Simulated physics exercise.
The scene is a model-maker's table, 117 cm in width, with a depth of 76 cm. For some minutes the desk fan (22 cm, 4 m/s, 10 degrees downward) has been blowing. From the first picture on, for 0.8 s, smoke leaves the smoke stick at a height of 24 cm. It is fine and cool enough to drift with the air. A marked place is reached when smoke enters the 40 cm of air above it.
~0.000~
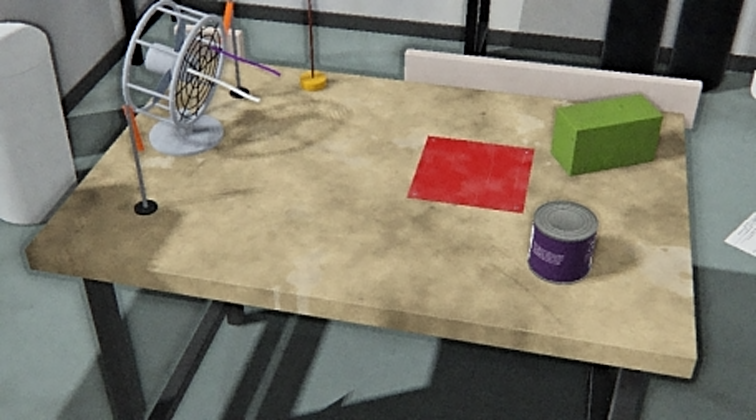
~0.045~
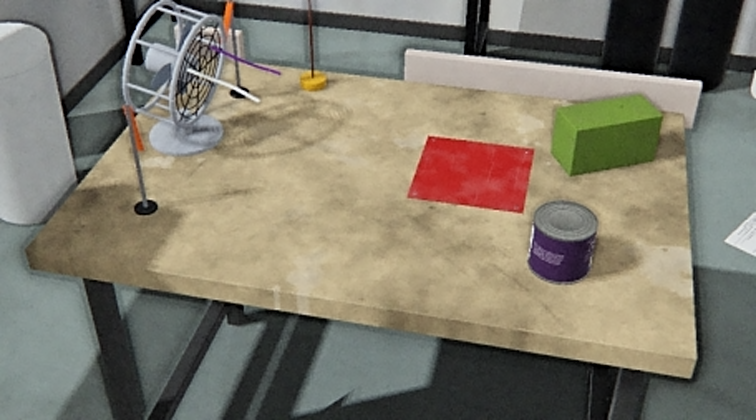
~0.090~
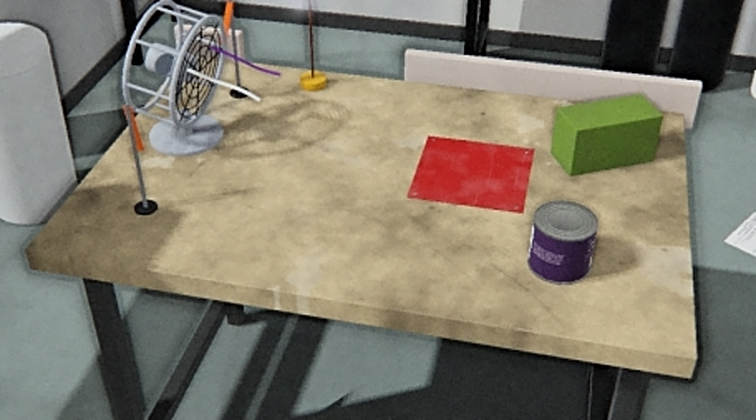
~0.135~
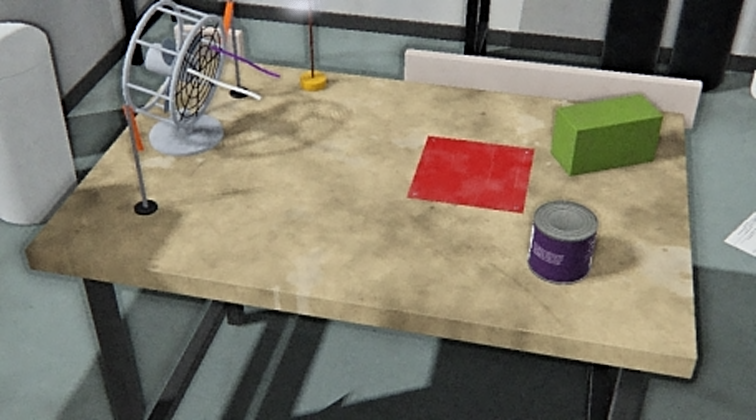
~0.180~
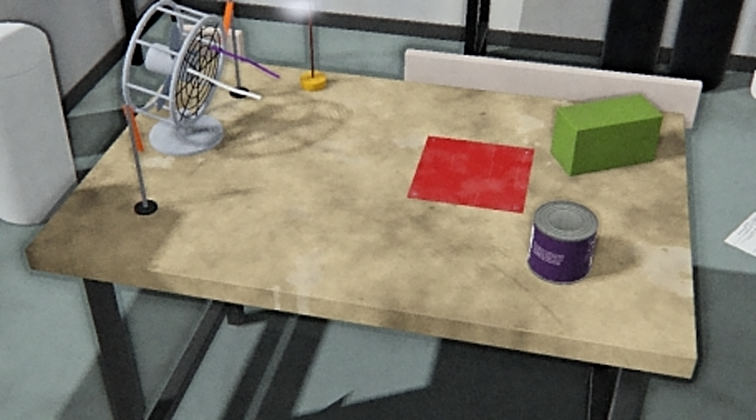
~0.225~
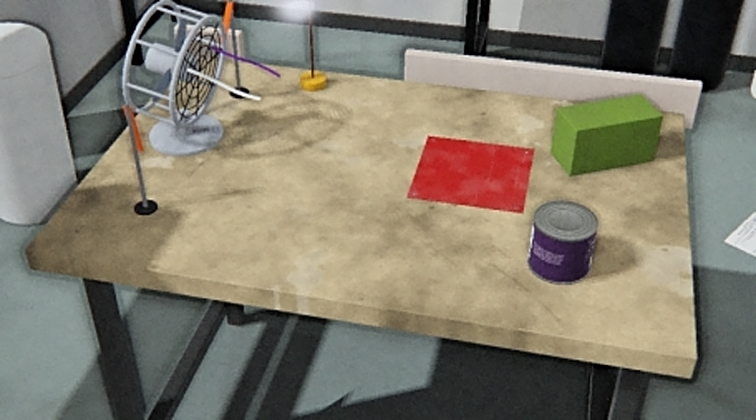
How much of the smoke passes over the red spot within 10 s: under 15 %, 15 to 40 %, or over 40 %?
The share reaching it is above 40 %.
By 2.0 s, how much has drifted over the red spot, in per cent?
Some 80 per cent.
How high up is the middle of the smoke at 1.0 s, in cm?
About 18 cm.
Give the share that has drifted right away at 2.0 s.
Some 60 per cent.
By 1.0 s, 1 % is gone from the area; 19 % has passed over the red spot, and the middle of the rest is near (286, 40).
By 2.0 s, 61 % is gone from the area; 79 % has passed over the red spot, and the middle of the rest is near (689, 86).
By 4.0 s, 97 % is gone from the area; 80 % has passed over the red spot.
By 10.0 s, 100 % is gone from the area; 80 % has passed over the red spot.
